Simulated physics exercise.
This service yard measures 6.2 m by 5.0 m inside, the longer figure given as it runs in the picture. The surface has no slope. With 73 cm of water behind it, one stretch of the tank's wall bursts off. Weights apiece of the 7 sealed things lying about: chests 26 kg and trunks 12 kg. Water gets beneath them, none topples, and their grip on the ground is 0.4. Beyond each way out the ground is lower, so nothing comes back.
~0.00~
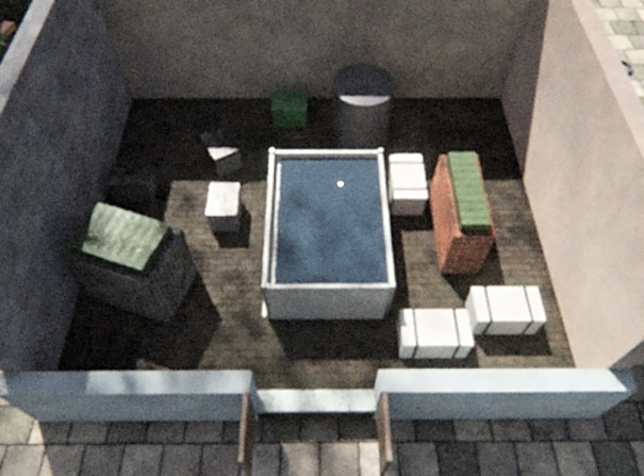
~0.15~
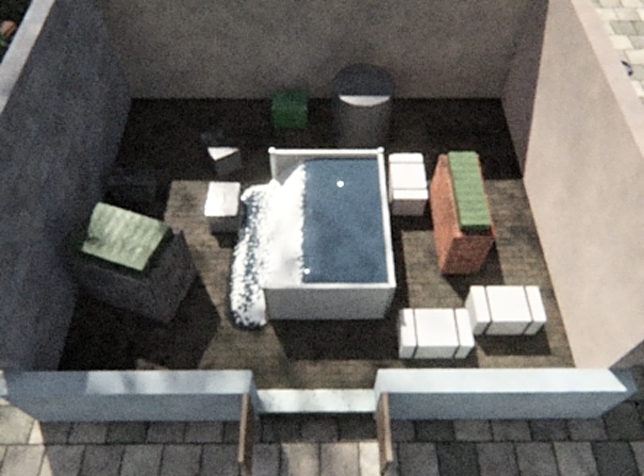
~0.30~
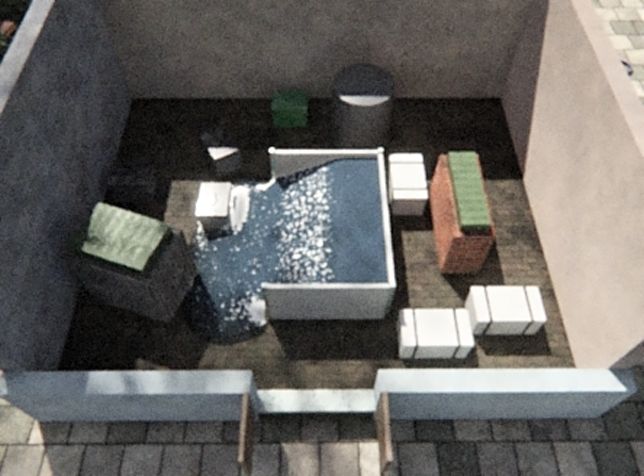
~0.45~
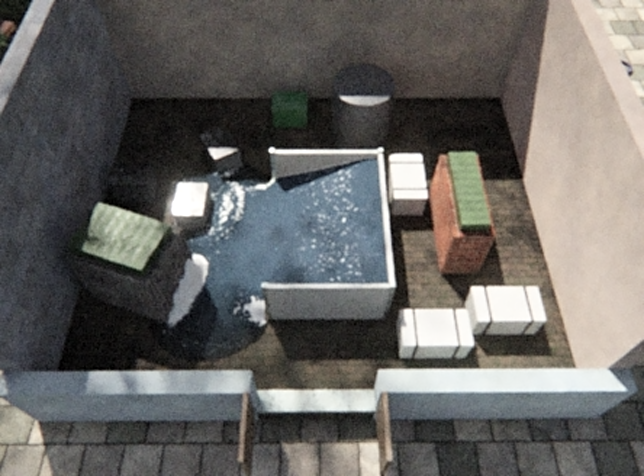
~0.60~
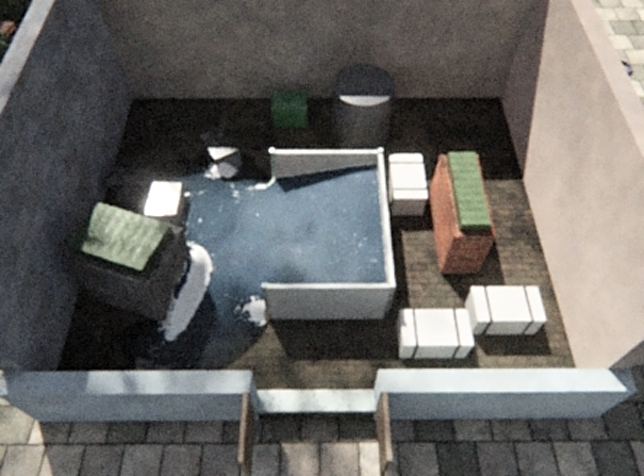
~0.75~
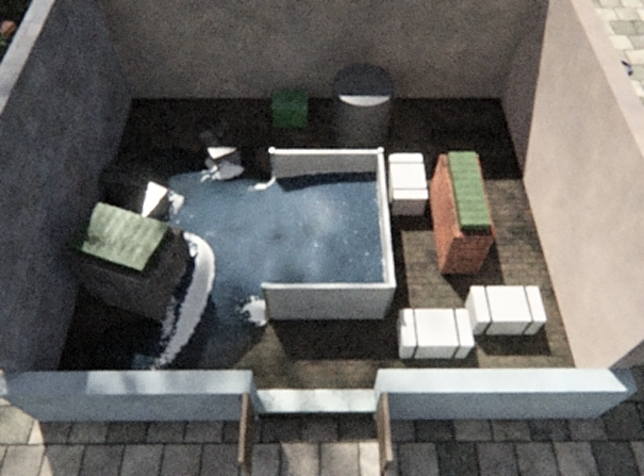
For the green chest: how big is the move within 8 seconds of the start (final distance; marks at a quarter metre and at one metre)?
The green chest slides a little.
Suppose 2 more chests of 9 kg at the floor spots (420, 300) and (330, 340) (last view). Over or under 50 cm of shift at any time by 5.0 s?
In that order: Less, more.
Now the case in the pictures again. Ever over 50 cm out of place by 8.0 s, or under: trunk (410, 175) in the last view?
It is short of it.
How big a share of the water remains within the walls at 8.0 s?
About 94 per cent.
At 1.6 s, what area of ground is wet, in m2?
Some 13 m2.
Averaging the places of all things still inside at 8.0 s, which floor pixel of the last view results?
Around (379, 175).
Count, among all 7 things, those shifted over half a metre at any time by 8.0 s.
That makes 6.
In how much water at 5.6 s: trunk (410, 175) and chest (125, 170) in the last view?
Roughly 4 and 11 cm.
After 1.6 s the green chest is near (290, 100), 0.0 m from its start, aground; 0 of 7 are out; 2 afloat.
After 3.6 s the green chest is near (317, 103), 0.4 m from its start, aground; 0 of 7 are out; 1 afloat.
After 5.6 s the green chest is near (317, 103), 0.4 m from its start, aground; 0 of 7 are out; 3 afloat.
After 8.0 s the green chest is near (325, 91), 0.6 m from its start, aground; 0 of 7 are out; 3 afloat.
